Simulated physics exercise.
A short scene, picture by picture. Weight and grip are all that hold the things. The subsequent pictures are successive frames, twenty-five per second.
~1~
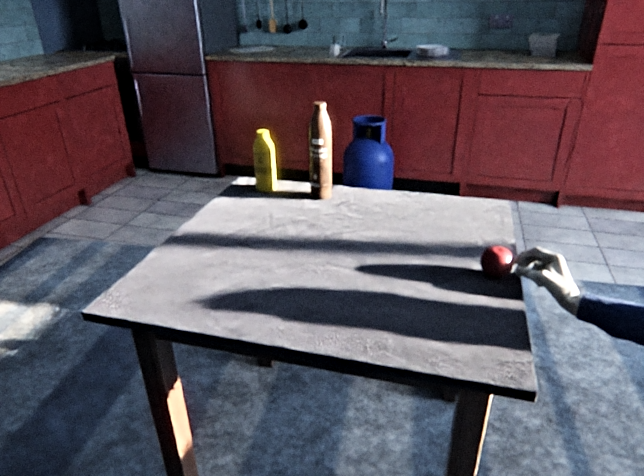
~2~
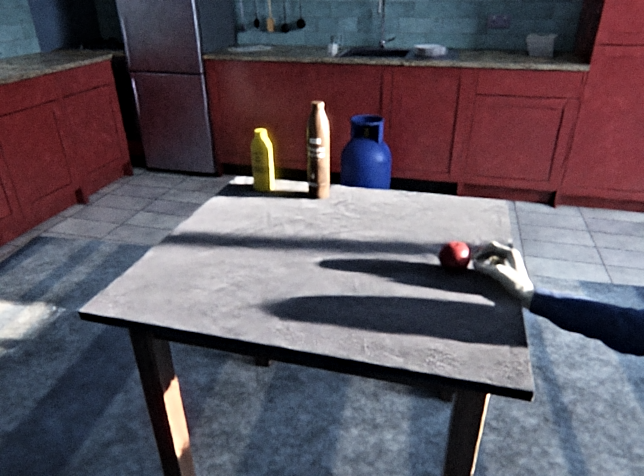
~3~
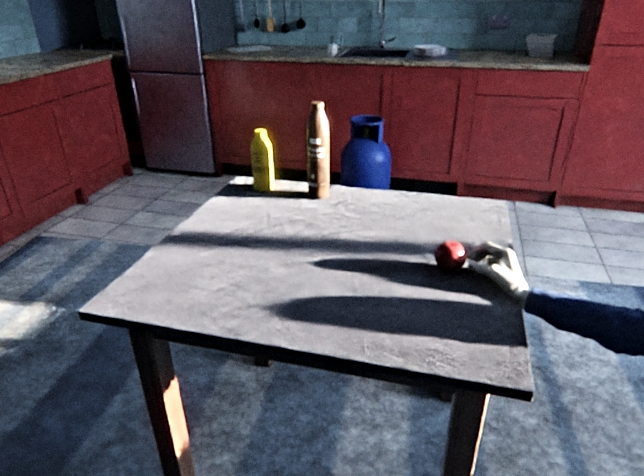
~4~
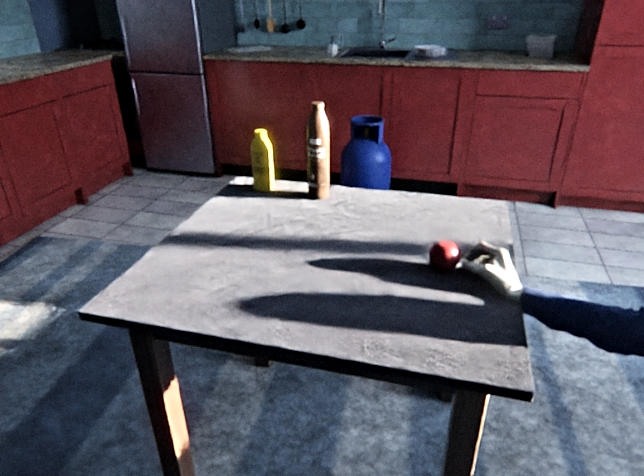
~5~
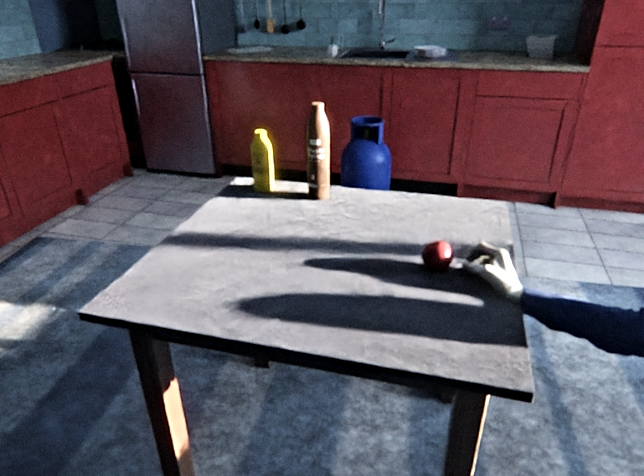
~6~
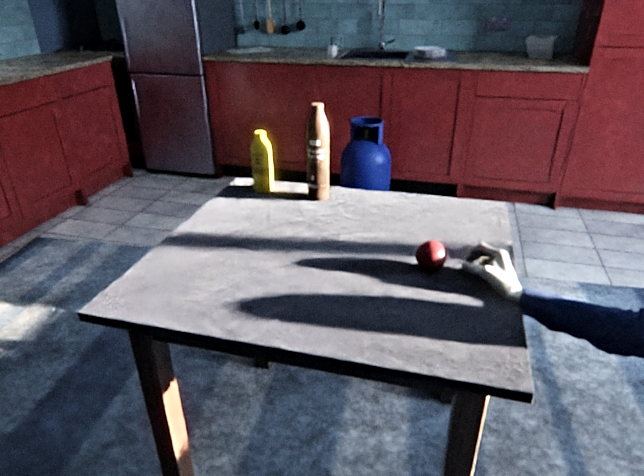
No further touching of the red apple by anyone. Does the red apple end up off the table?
Turns out it is left on the table.
Then, 0.30 s later than the last frame, red apple moved well along near (389, 251).
Then, 0.70 s later than the last frame, red apple moved well along near (349, 246).
When it is over, moved from the start, red apple. End places, in pixels of the last picture, red apple near (320, 242).
